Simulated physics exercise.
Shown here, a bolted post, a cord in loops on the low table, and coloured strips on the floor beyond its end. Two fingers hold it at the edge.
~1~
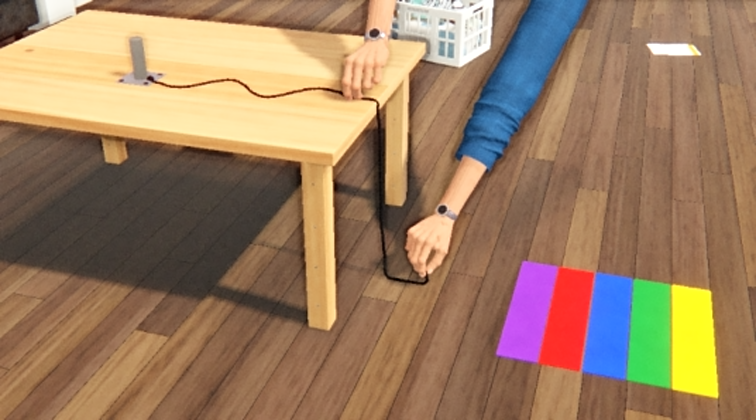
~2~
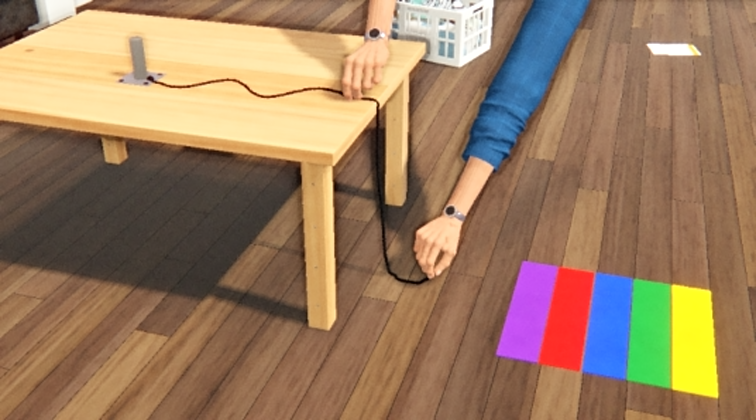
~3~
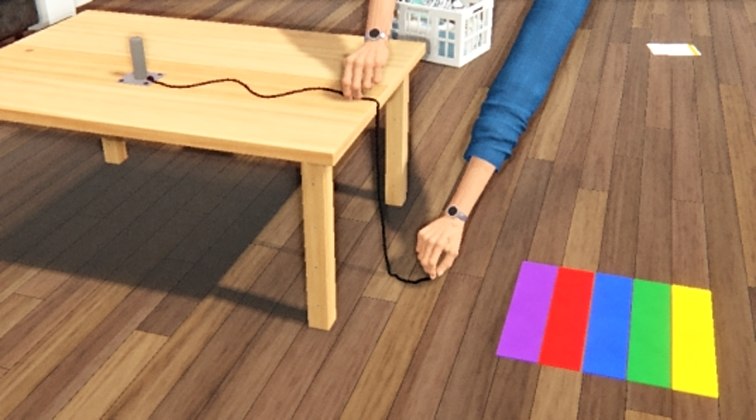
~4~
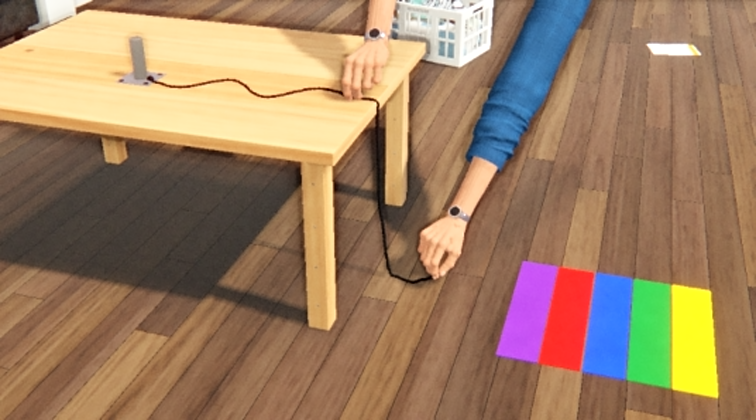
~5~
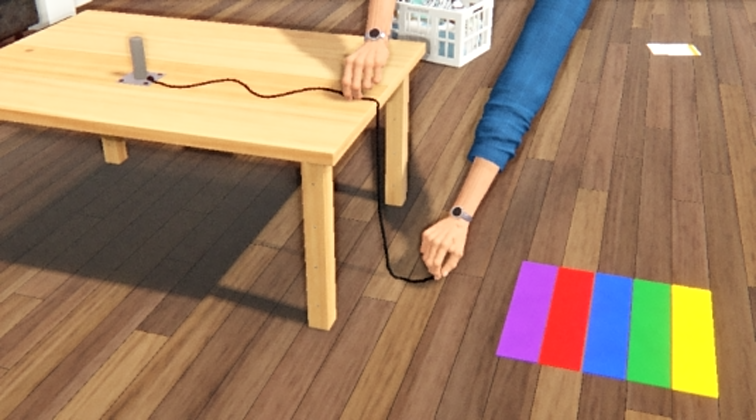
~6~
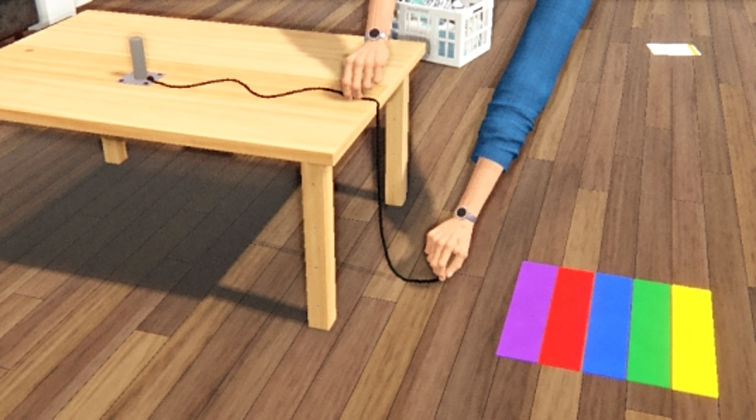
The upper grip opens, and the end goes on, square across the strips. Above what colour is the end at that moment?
Over blue.
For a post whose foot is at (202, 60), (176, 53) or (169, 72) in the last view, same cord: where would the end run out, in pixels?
Try by try, around (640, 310), (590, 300) and (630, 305).
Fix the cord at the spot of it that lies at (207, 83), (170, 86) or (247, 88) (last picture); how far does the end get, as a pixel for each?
Near (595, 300), (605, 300) and (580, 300).
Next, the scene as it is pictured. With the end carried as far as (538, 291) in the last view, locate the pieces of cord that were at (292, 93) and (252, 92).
About (326, 98), and the other about (280, 93).
Soon after, end near (538, 291); over purple.
After that, end near (582, 298); over red.
At the stop, end near (608, 303); over blue. The end stops over the blue strip.
